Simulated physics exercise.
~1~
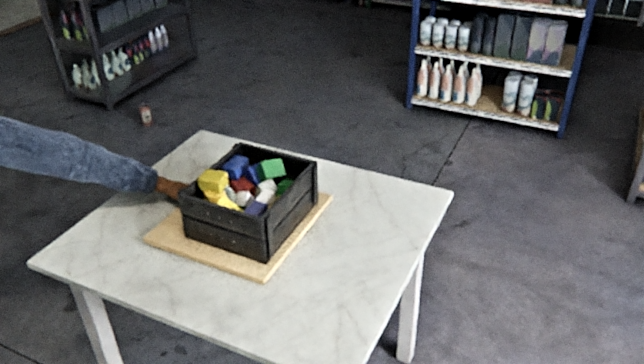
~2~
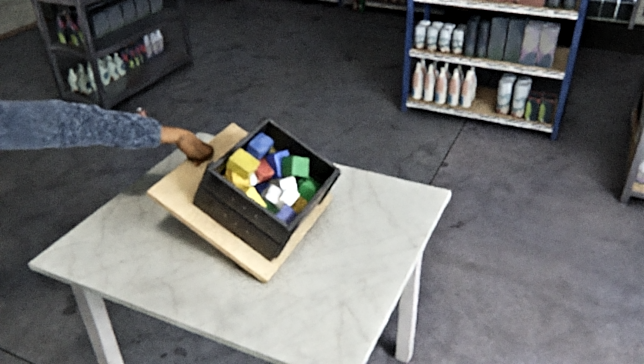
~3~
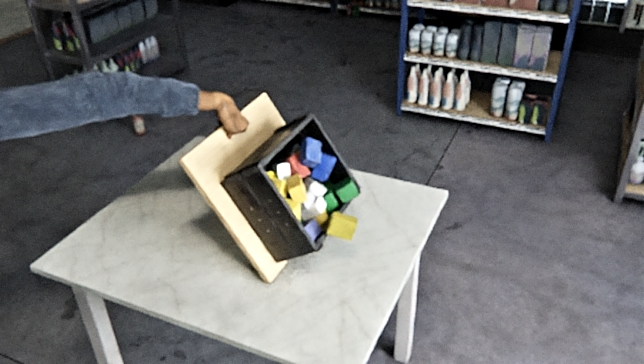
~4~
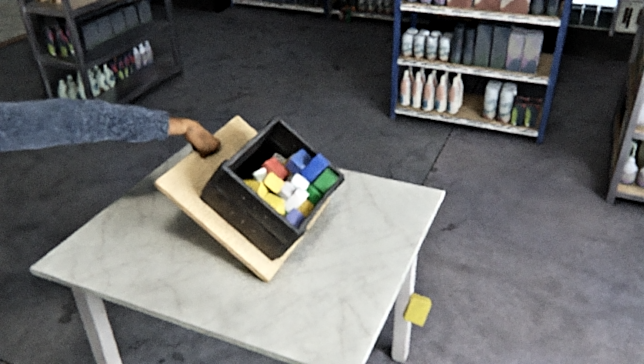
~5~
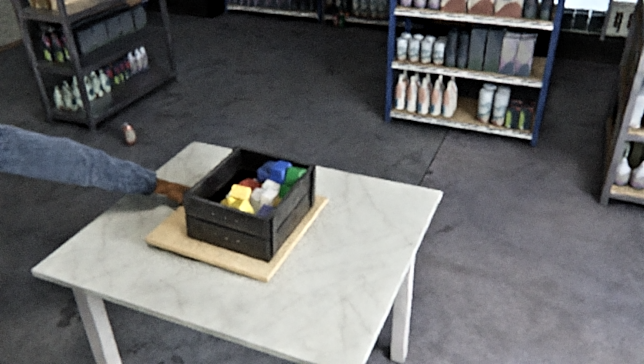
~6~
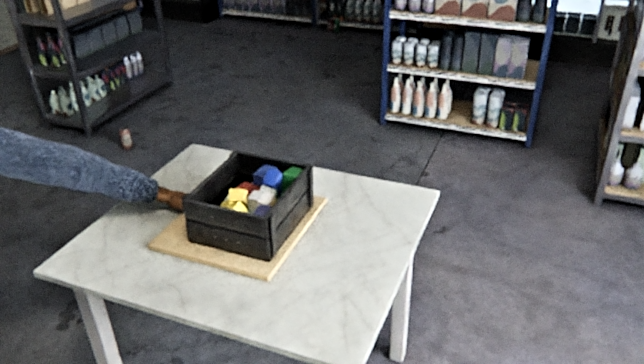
At first, a black crate full of colourful toy bricks sits on a wooden board on a pale table, with a hand at the board's left edge and shelves of bottles behind. The hand lifts that edge, and the board and crate tilt over to the right together. As the tilt grows steep, the bricks slide towards the lower side and a yellow one tips out over the rim. The hand begins lowering the board while the yellow brick drops past the table's right side. Finally, the board lies flat again, the crate upright on it with the other bricks still inside.
